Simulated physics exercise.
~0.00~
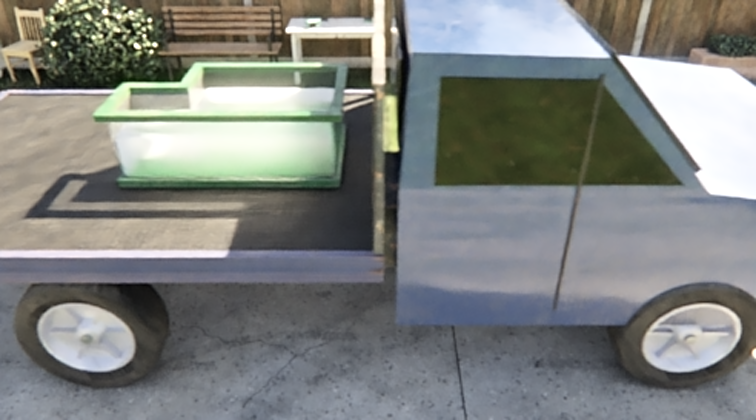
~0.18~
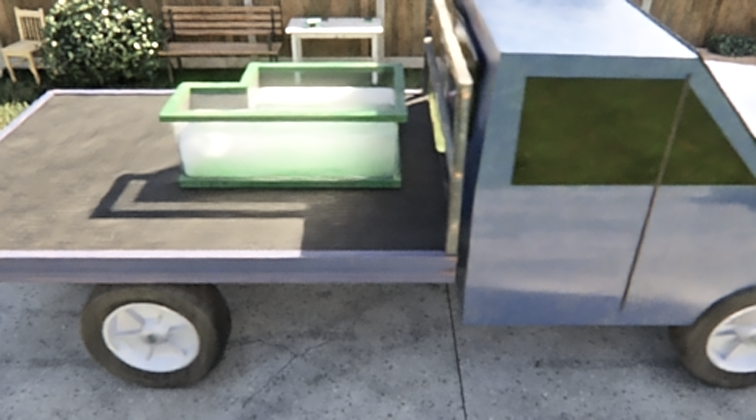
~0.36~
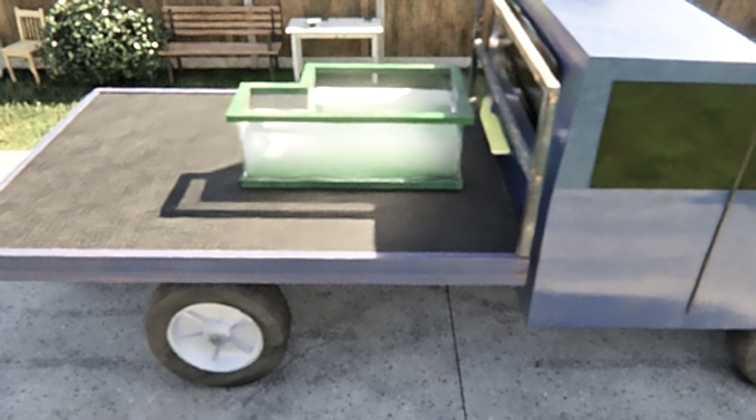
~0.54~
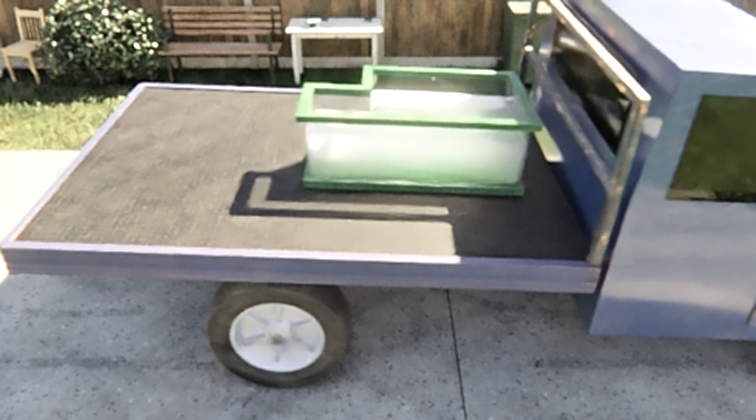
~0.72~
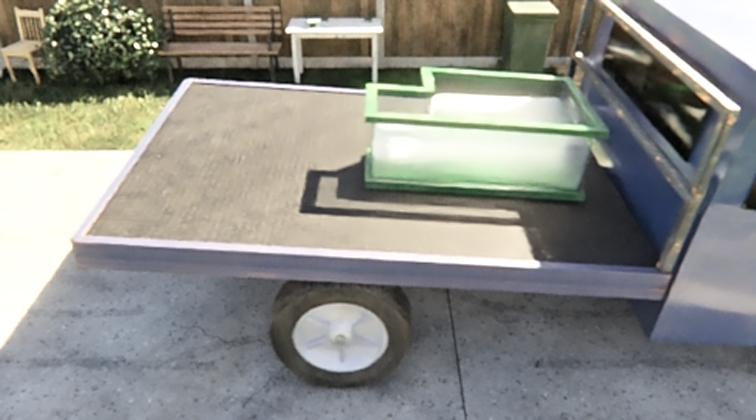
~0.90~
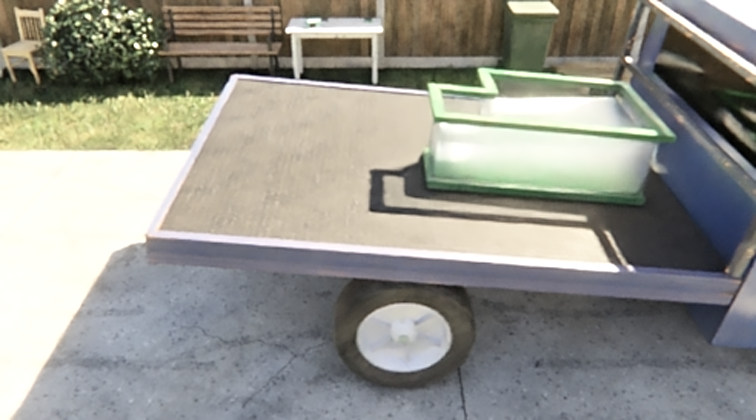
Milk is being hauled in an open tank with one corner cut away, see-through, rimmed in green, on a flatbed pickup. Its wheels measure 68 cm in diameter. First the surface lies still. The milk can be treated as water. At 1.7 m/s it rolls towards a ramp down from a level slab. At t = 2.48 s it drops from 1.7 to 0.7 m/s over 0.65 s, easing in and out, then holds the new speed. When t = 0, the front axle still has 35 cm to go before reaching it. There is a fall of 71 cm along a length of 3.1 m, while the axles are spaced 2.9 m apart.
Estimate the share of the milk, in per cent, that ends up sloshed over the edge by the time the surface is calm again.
I would say roughly 4 %.
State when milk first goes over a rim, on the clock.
That comes at some 2.5 s.
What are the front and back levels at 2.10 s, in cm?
Front 34 cm, back 12 cm.
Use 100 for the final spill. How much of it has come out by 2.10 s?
Roughly 0 % of the total.
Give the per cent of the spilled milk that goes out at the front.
I'd estimate some 100 percent of what spills.
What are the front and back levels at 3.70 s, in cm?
Front 22 cm and back 26 cm.
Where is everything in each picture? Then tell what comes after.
In the first frame, the surface is at (318, 127) by the front wall; at (134, 127) by the back wall; it lies level with the rim line; the front is on the right, levels are read along the near wall; a wheel hub at (84, 345).
In the second frame, the surface is at (380, 127) by the front wall; at (197, 127) by the back wall; it lies level with the rim line.
In the third frame, the surface is at (443, 129) by the front wall; at (260, 128) by the back wall; it lies level with the rim line.
In the fourth frame, the surface is at (508, 136) by the front wall; at (325, 128) by the back wall; it lies level with the rim line; the tub is 2° nose down.
In the fifth frame, the surface is at (572, 139) by the front wall; at (390, 132) by the back wall; it lies level with the rim line; the tub is 4° nose down.
In the sixth frame, the surface is at (636, 138) by the front wall; at (453, 137) by the back wall; it climbs 5° towards the front; a wheel hub at (404, 345); the tub is 5° nose down.
Then, 2.10 s in, the surface is 34 cm up at the front and 12 cm at the back; nothing has left.
Then, 3.70 s in, the surface is 21 cm up at the front and 27 cm at the back; 4 per cent is out, over the front.
Then, 5.50 s in, the surface is 20 cm up at the front and 30 cm at the back; 4 per cent is out, over the front.
Then, 7.99 s in, 4 per cent is out, over the front, 5 of 130 litres.
